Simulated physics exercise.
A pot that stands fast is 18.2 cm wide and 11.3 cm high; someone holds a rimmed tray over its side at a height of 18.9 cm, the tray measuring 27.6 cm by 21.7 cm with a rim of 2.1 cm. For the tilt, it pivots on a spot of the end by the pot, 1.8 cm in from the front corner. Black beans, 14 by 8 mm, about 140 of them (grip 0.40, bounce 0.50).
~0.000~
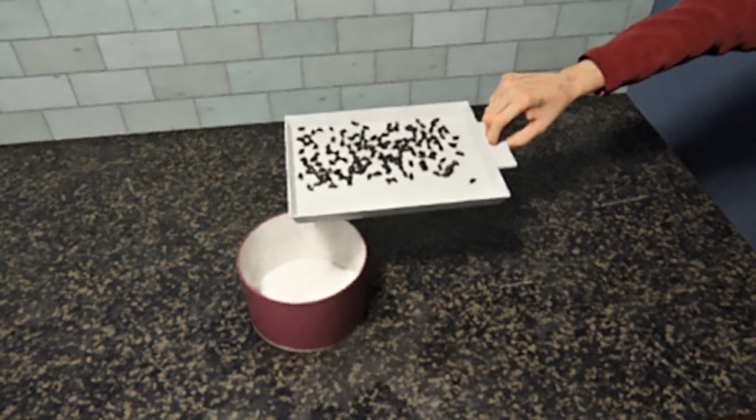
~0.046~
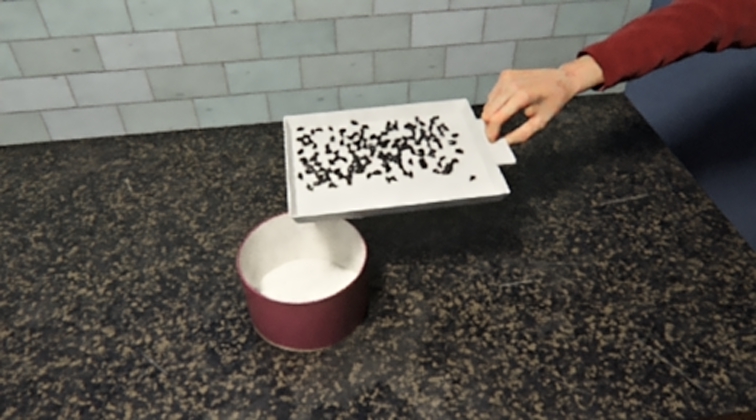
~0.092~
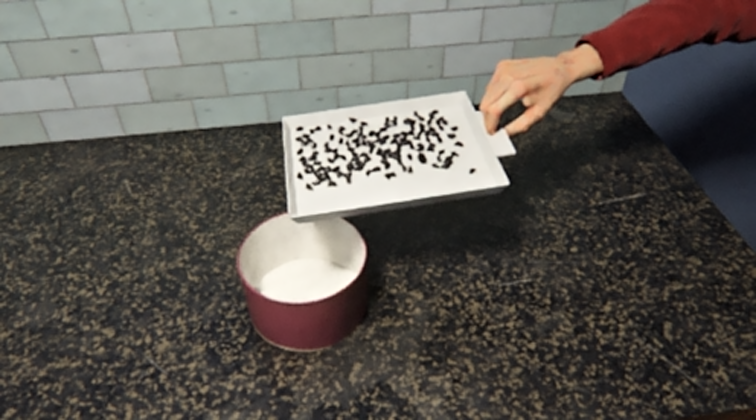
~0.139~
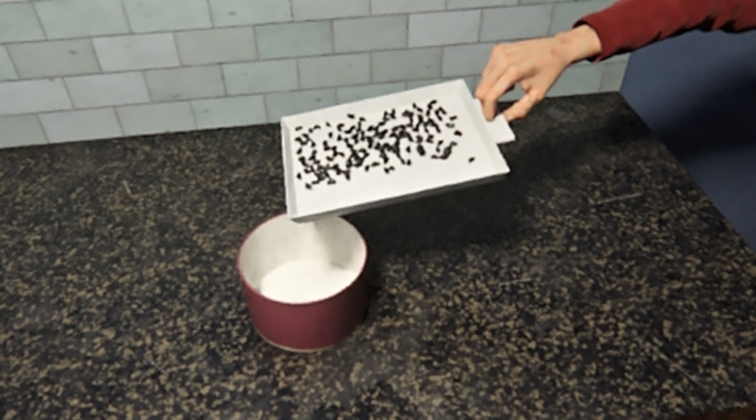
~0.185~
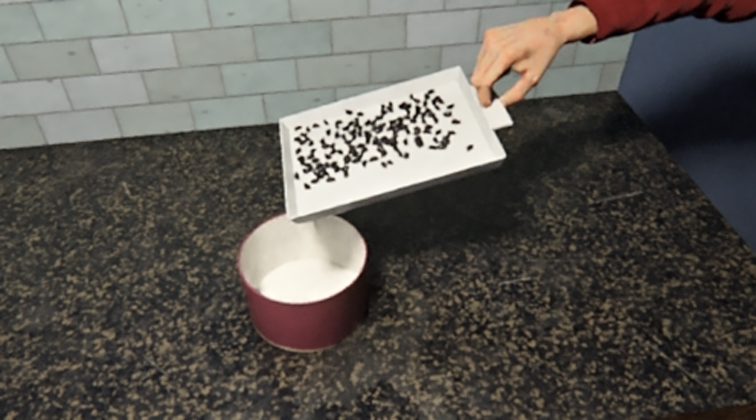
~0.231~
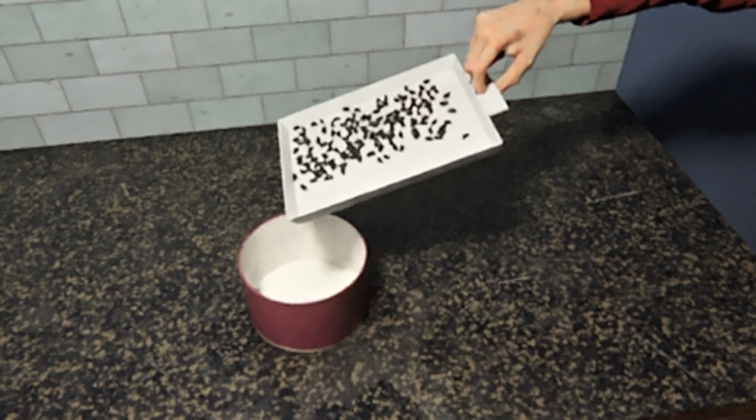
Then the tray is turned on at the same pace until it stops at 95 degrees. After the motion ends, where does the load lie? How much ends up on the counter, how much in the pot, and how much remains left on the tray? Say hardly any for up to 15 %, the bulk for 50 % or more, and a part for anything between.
By place: Counter the bulk, pot a part, left on the tray hardly any.
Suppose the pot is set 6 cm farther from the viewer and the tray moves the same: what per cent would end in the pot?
My estimate: Some 55 per cent.
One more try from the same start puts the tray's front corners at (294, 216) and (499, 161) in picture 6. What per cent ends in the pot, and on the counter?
That works out as pot 90 and counter 10.
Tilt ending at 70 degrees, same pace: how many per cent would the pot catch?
Pot share: About 20 per cent.
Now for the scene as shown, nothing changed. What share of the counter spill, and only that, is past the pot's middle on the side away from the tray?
That comes to roughly 90 percent.
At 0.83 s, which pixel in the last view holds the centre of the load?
Close to pixel (268, 182).
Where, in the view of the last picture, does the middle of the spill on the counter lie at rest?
(239, 245), roughly.
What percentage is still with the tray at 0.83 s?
Load share: Around 40%.
Then, at 0.59 s, tilt 55 degrees; the tray holds 100 %, the pot 0 %.
After 0.83 s, tilt 80 degrees; the tray holds 40 %, the pot 10 %.
After 1.18 s, tilt 95 degrees; the tray holds 0 %, the pot 30 %.
At rest (2.6 s), counter 70 %, pot 30 %, tray 0 %.
